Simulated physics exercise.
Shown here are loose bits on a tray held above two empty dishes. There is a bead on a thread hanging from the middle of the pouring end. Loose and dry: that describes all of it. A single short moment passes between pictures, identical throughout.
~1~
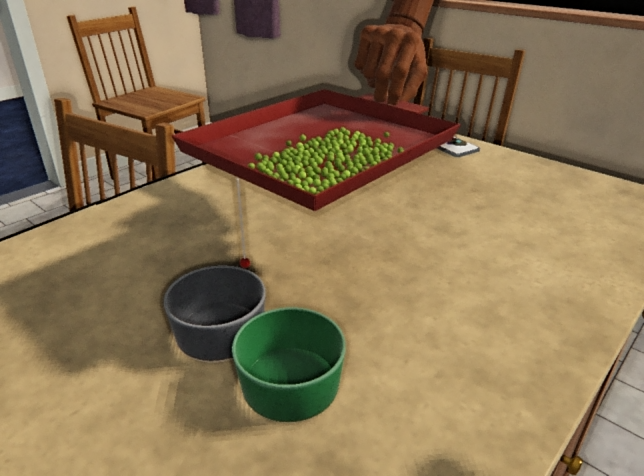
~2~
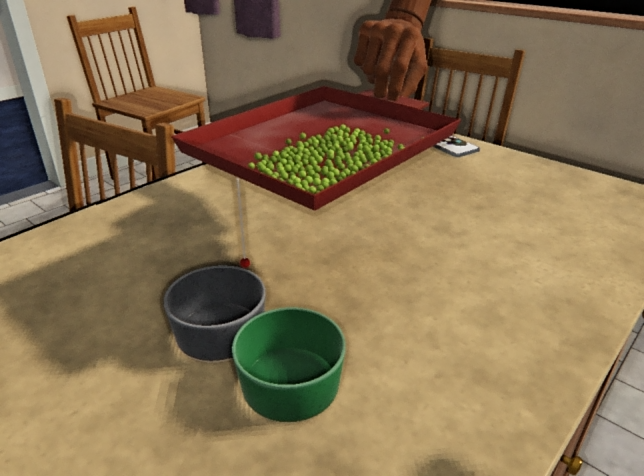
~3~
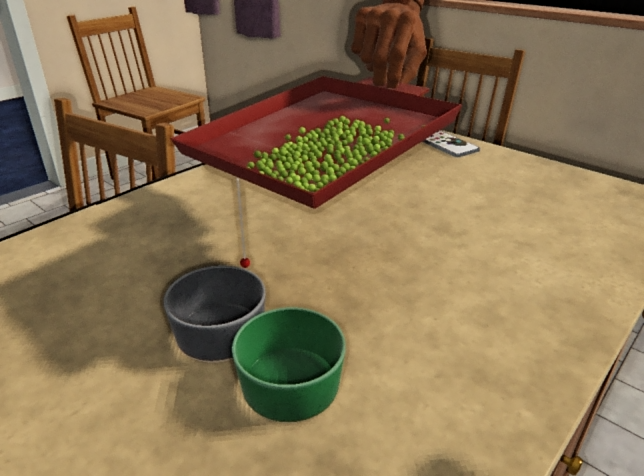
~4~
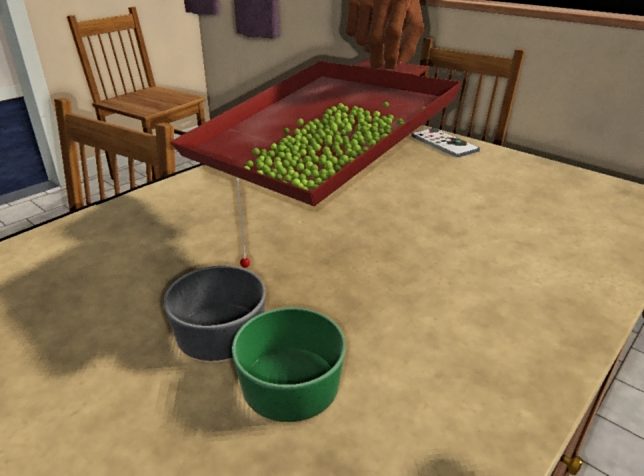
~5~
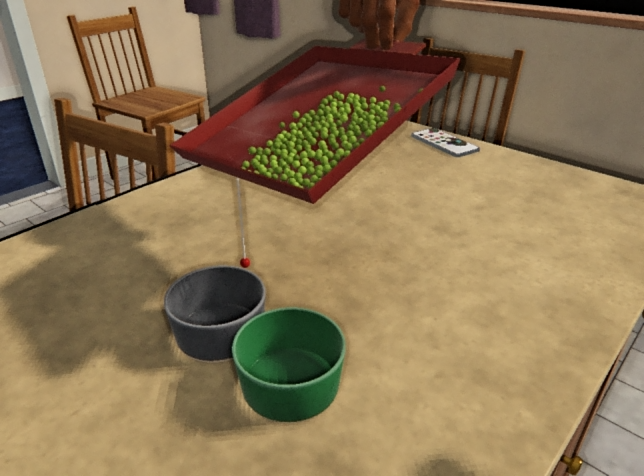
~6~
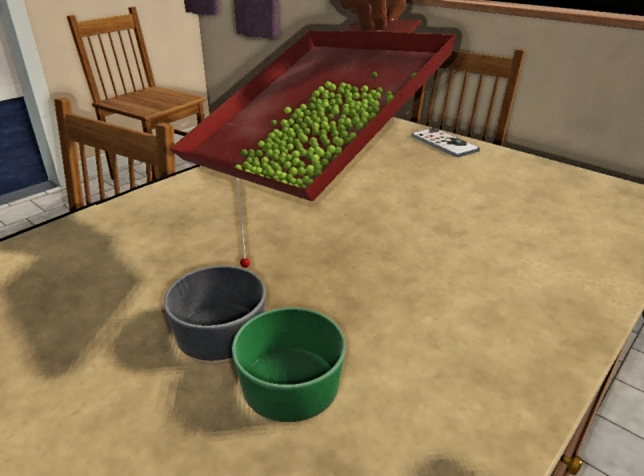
In a room with wooden chairs, a hand raises the far end of a red tray of green peas above a table with a grey dish and a green dish, and the peas begin shifting down the steepening tray.
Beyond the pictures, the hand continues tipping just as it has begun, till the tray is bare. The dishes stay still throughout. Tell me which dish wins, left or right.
The dish that wins is the left one.
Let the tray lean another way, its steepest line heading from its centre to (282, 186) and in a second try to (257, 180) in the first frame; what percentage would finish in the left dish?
The first try would leave around 10 per cent there, the second around 40 per cent.
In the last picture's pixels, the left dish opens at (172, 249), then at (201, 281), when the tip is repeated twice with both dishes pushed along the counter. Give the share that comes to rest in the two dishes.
It would be roughly 90 per cent in the first placement and roughly 60 per cent in the second.
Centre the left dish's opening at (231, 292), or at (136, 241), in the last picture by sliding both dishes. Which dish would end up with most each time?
With the dishes at the first place it's the left-side dish, and at the second it's the right-side dish.
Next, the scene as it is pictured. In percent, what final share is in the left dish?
It comes to roughly 40 percent of the load.
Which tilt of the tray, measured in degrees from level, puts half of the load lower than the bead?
Roughly 95°.
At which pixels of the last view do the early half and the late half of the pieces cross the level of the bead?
I'd say close to (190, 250) at first and close to (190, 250) later on.
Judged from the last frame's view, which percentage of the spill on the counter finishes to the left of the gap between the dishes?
Near 90 per cent.
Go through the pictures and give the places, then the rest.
Corners of the pouring end near (179, 135) and (315, 192), level; middle of the load near (330, 159), dried peas; left dish near (177, 334); right dish near (249, 392); bead on its thread near (245, 263), in the first frame.
Corners of the pouring end near (179, 136) and (314, 191), level; middle of the load near (330, 157), in the second frame.
Corners of the pouring end near (178, 138) and (313, 190), tipped barely, lowest at the left corner; middle of the load near (330, 151), in the third frame.
Corners of the pouring end near (177, 140) and (311, 188), tipped a little, lowest at the left corner; middle of the load near (328, 143), in the fourth frame.
Corners of the pouring end near (176, 143) and (308, 186), tipped clearly, lowest at the left corner; middle of the load near (324, 135), in the fifth frame.
Corners of the pouring end near (176, 146) and (305, 185), tipped clearly, lowest at the left corner; middle of the load near (316, 131), all but a few on the move; left dish near (177, 334); right dish near (249, 392), in the sixth frame.
Shortly afterwards, tray tipped steeply; the bulk on the tray; only a few outside both; a little in the air.
Next, tray tipped past a quarter turn; near a third in the left dish; near half outside both; a little in the air.
Some moments later, tray tipped past a quarter turn; near a third in the left dish; near two thirds outside both.
In the end, tray tipped past a quarter turn; none at all in the right dish; near a third in the left dish; near two thirds outside both.
